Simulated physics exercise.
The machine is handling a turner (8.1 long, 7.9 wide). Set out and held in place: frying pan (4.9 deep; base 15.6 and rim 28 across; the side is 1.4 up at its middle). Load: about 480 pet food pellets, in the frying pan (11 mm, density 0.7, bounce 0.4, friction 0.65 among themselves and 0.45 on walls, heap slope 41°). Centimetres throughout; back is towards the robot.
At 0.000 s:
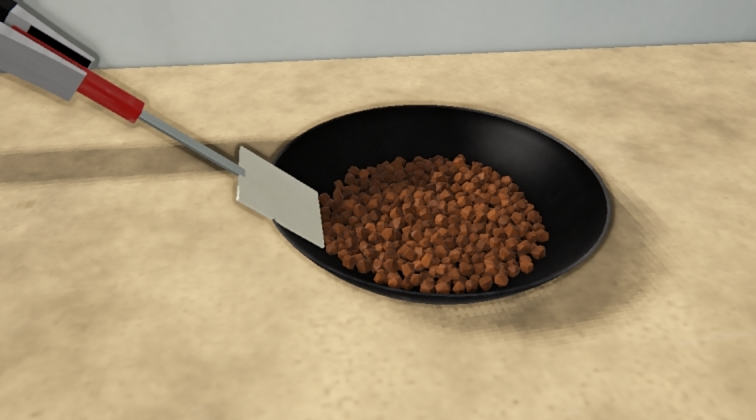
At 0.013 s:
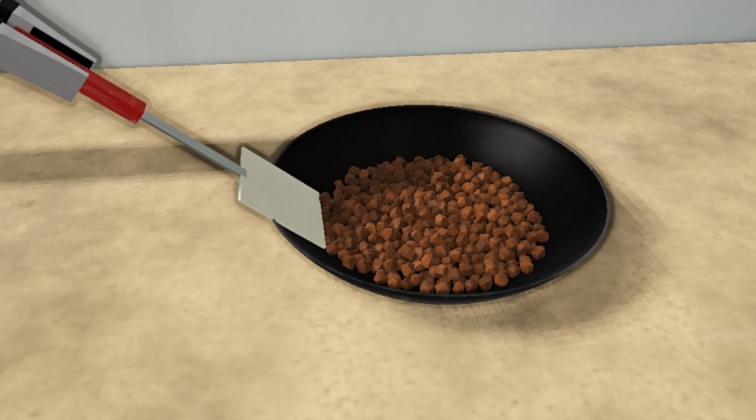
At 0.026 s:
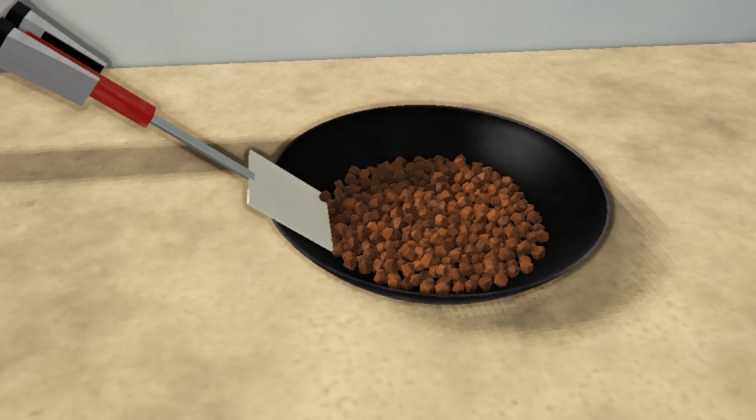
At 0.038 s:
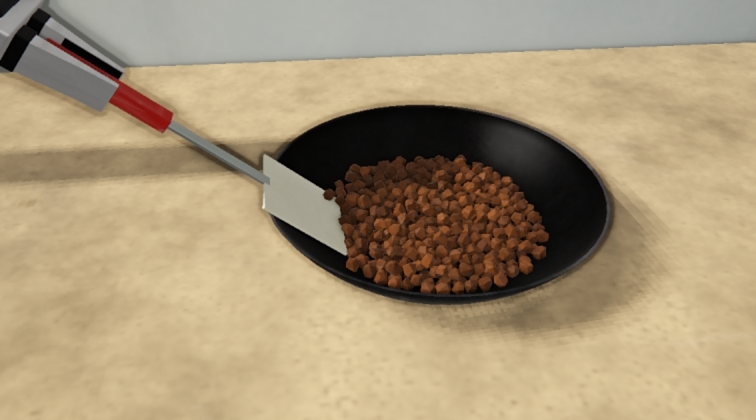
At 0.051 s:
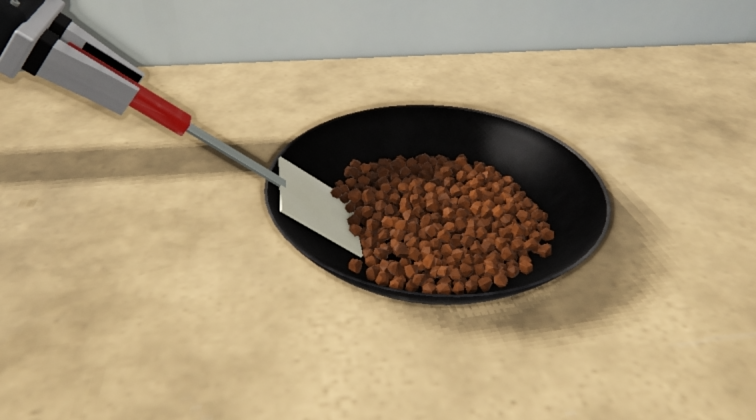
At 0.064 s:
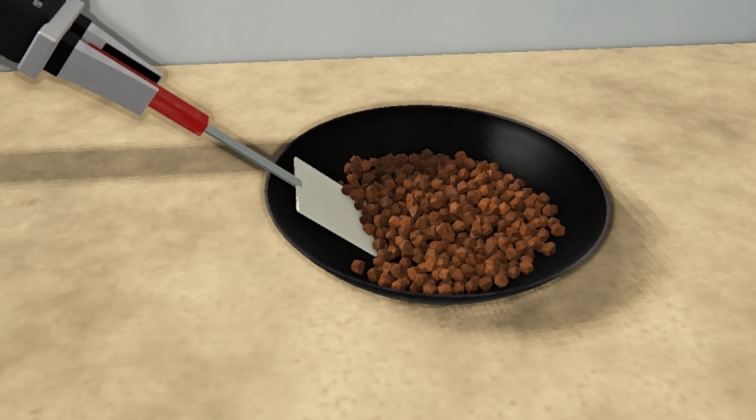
A robot arm holding a flat metal turner barely moved at first, then slid it rightward into a black frying pan, nudging the left side of a heap of small brown pellets to the right.
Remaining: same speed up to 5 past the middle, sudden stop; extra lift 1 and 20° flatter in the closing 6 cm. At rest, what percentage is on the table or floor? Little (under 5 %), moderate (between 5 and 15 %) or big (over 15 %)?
On the table or floor the share is little, under 5 %.
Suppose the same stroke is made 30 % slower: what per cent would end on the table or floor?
It would be near 0 per cent.
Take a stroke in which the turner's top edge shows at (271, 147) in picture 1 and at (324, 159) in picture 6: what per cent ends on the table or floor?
About 0 per cent.
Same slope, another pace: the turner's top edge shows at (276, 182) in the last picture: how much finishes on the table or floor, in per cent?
About 0 per cent.
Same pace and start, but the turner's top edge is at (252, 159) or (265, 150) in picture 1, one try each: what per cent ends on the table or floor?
Some 0 and 0 per cent.
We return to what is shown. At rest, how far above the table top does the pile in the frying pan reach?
Some 5.5 cm.
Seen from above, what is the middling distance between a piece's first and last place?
About 5 cm.
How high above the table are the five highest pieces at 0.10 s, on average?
About 5 cm.
After 0.10 s, sloping 40°, highest piece 5 above the table; 484 in the frying pan.
After 0.13 s, sloping 32°, highest piece 6 above the table; 483 in the frying pan, 1 on the blade or in flight.
After 0.35 s, sloping 20°, highest piece 5 above the table; 475 in the frying pan, 7 on the table or floor, 2 on the blade or in flight.
After 1.40 s, sloping 20°, highest piece 5 above the table; 475 in the frying pan, 9 on the table or floor.
In the end, 475 in the frying pan, 9 on the table or floor. That is 2 % on the table or floor.
